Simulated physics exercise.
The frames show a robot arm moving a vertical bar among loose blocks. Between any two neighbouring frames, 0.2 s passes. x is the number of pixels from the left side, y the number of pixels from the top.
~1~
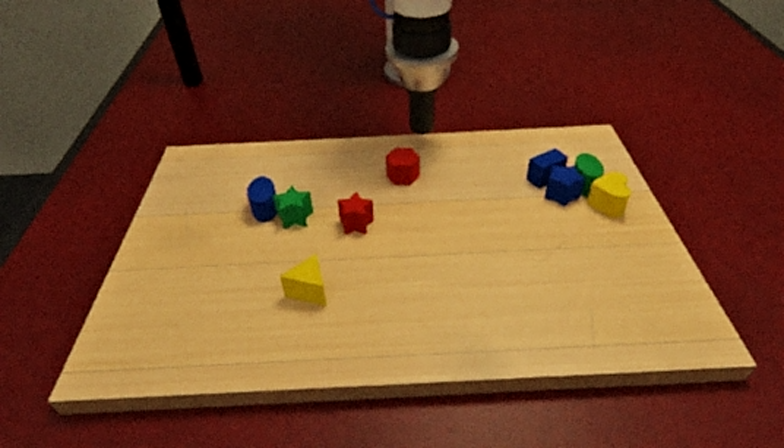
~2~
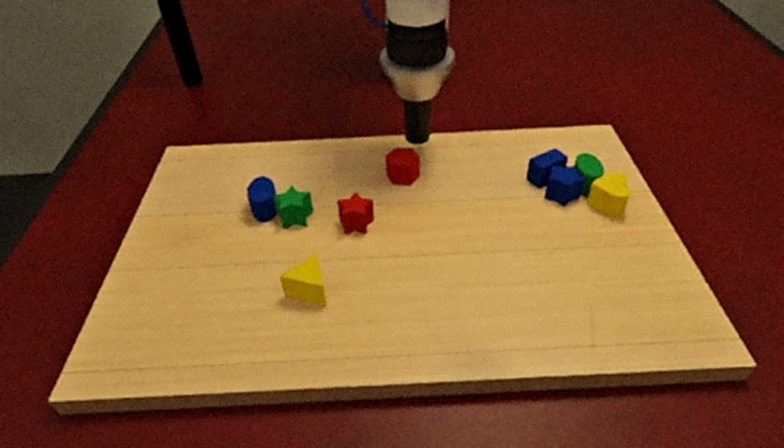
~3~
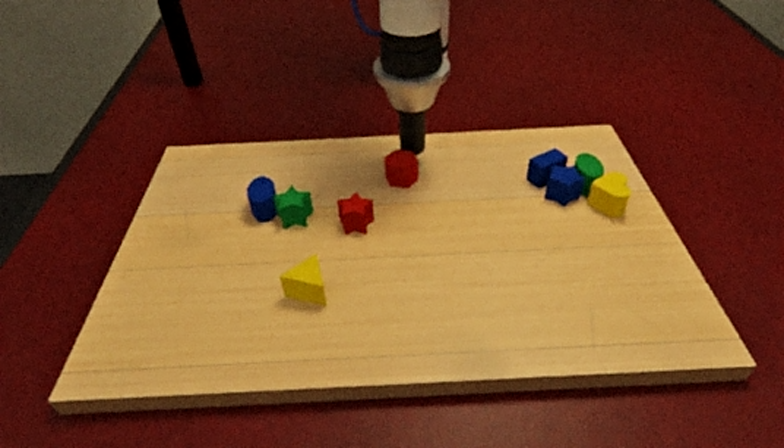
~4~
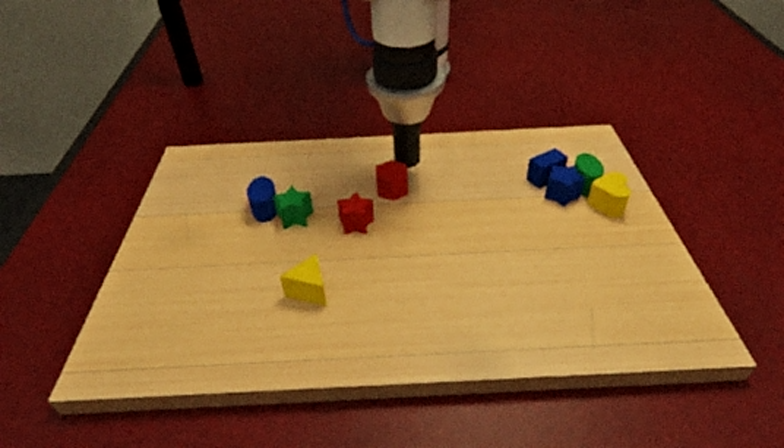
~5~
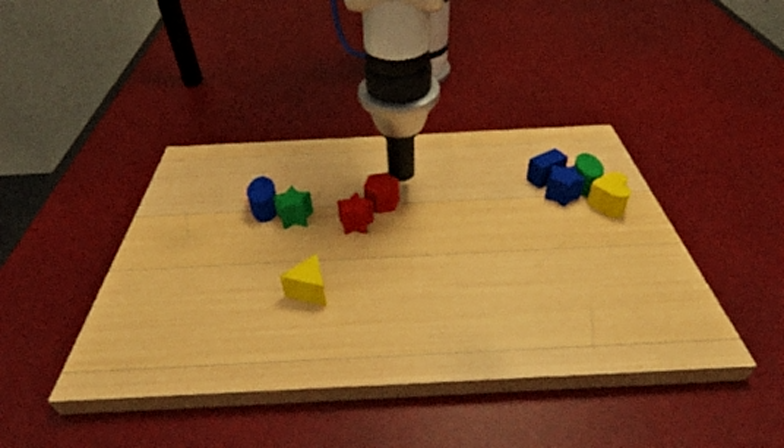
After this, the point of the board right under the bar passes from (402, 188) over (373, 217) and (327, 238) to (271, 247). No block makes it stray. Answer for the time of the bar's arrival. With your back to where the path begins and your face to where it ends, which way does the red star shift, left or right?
Left side.
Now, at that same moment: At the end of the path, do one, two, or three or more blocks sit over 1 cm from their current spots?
It will shift two blocks.
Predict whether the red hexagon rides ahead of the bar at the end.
The bar has moved past the red hexagon by the time the path ends.
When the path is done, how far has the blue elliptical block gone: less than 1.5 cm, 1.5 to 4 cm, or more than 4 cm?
Under 1.5 cm.
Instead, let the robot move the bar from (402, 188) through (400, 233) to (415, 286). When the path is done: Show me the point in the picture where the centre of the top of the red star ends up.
It should be at about (342, 211).
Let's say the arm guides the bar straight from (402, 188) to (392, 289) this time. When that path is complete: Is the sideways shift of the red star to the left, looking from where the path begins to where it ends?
No.
The first path, step by step. One third of the way, bar (371, 203); red star (323, 228); red hexagon (347, 211).
Two thirds of the way, bar (324, 225); red star (280, 257); red hexagon (300, 236).
At the end, bar (268, 234); blue elliptical block still; green star still; red star (259, 275), turned 50° anticlockwise; red hexagon (256, 250), turned 45° anticlockwise.
